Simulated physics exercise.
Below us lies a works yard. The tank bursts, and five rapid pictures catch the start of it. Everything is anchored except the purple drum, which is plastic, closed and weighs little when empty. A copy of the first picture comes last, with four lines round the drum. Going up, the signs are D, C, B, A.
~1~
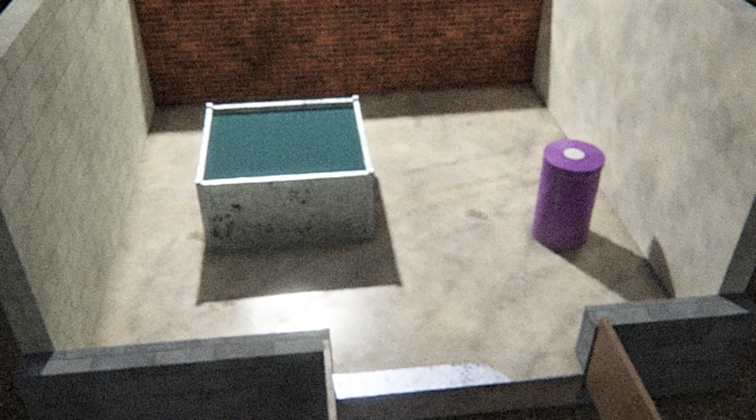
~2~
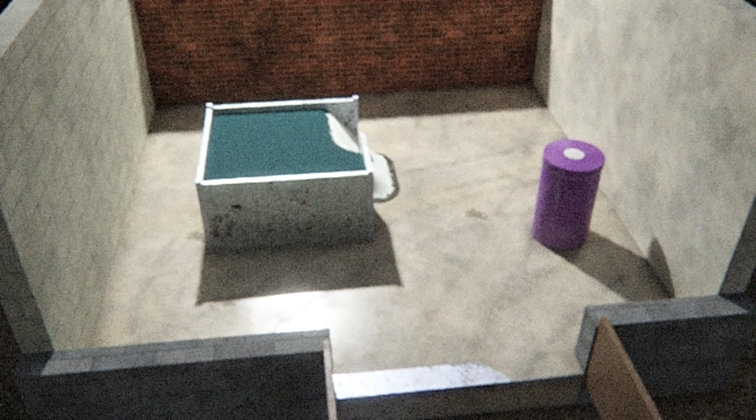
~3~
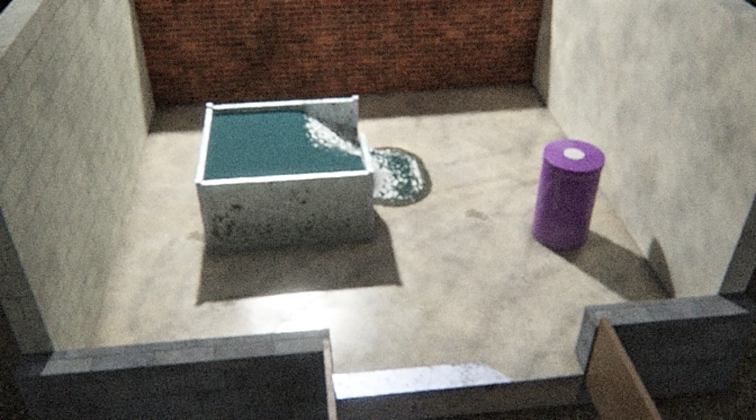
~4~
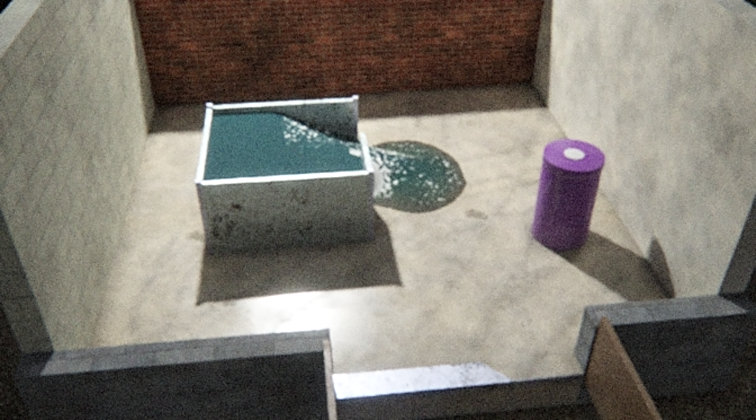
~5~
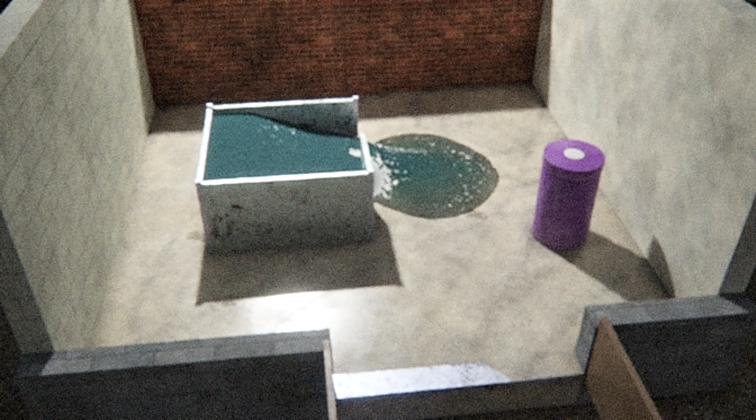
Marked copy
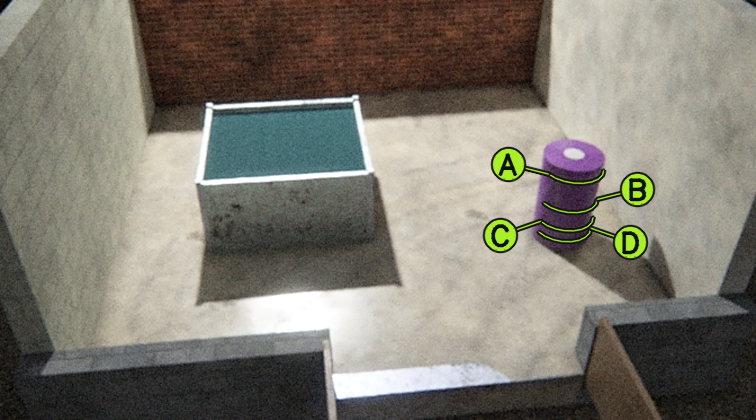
Dark green water fills a square, pale-walled tank in a walled yard, then pours out through its right side as that side opens. Foaming white at first, it spreads rightward across the bare ground in a widening rounded pool, while the water level near the opening dips and the purple drum stands still.
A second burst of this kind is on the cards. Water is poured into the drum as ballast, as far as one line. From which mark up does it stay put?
Go for C.
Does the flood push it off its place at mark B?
No, not at all.
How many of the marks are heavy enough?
Three of them.
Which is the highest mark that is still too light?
D.
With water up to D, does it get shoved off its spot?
Yes.
On the marked copy, A at (583, 183); B at (577, 212); C at (573, 230); D at (571, 241); from the bottom up D, C, B, A.
With A, it does not move.
With B, it does not move.
With C, it does not move.
With D, it is pushed about its own width away.
